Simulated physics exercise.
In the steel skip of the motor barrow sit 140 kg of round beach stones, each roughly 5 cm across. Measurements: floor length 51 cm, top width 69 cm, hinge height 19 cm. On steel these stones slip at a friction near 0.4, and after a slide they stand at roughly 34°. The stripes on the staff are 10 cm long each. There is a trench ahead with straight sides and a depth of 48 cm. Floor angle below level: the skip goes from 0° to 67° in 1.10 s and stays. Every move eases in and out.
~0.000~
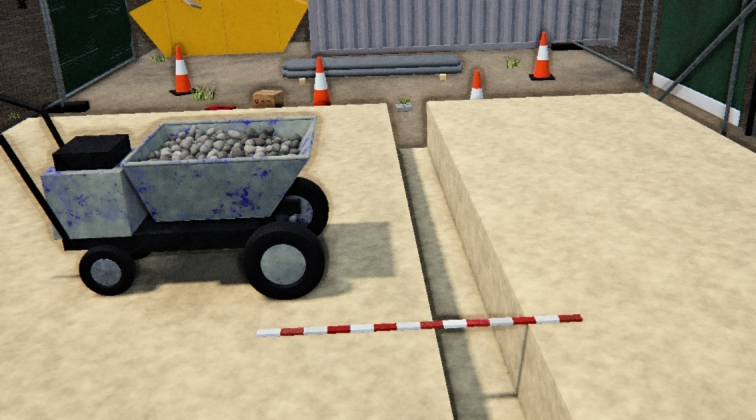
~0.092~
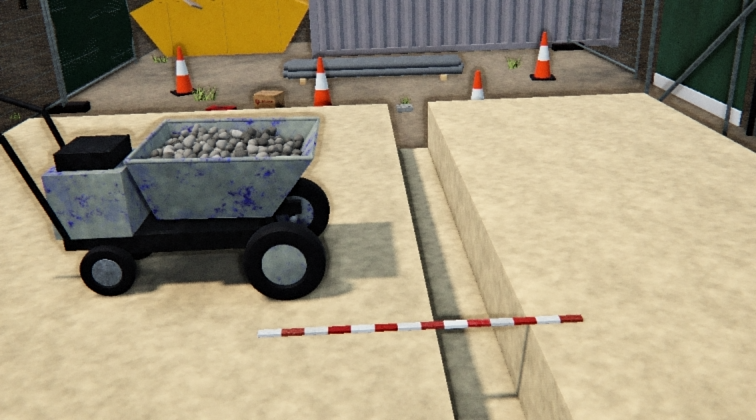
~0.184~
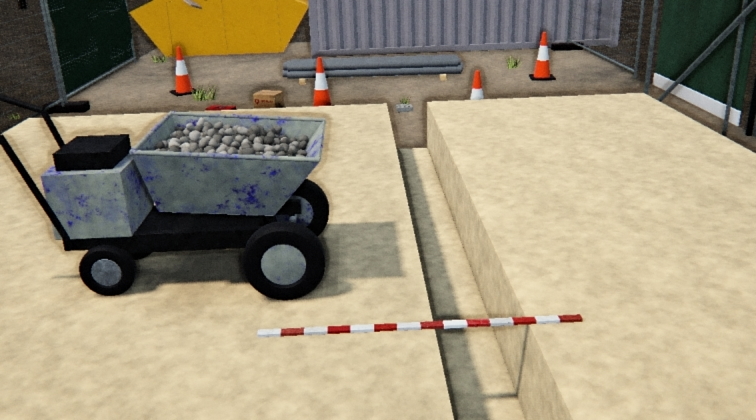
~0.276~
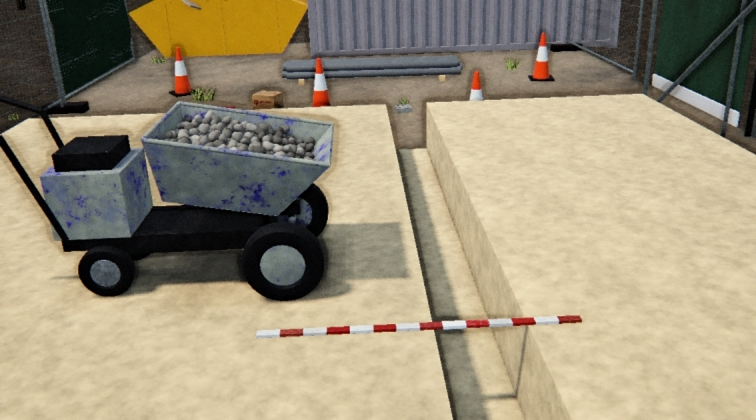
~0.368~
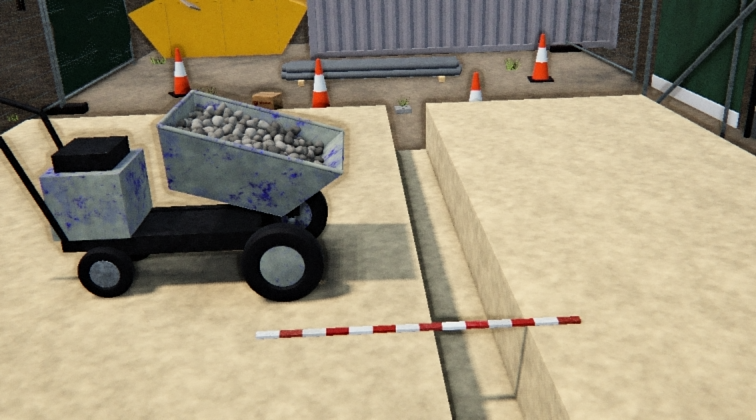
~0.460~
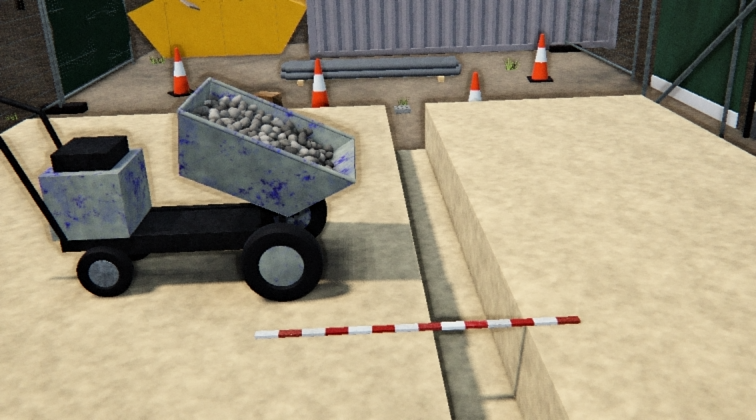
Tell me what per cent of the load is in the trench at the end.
Some 97 per cent.
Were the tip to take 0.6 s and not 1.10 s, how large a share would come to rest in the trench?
95 %.
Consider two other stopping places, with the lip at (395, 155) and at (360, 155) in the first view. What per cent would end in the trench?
45 and 80 %.
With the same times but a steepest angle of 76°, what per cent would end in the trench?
The trench would hold about 95% of it.
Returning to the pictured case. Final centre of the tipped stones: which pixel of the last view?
Around (458, 328).
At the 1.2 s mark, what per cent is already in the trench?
30 per cent or so by then.
After 0.8 s the floor is at 56°; 100 % in the skip; the foremost stones are at (384, 199).
After 1.2 s the floor is at 67°; 64 % in the skip, 6 % short of the trench, 30 % in the trench; the foremost stones are at (490, 307).
After 1.5 s the floor is at 67°; 28 % in the skip, 5 % short of the trench, 67 % in the trench; the foremost stones are at (499, 323).
After 3.5 s the floor is at 67°; 0 % in the skip, 3 % short of the trench, 97 % in the trench; the foremost stones are at (510, 330).
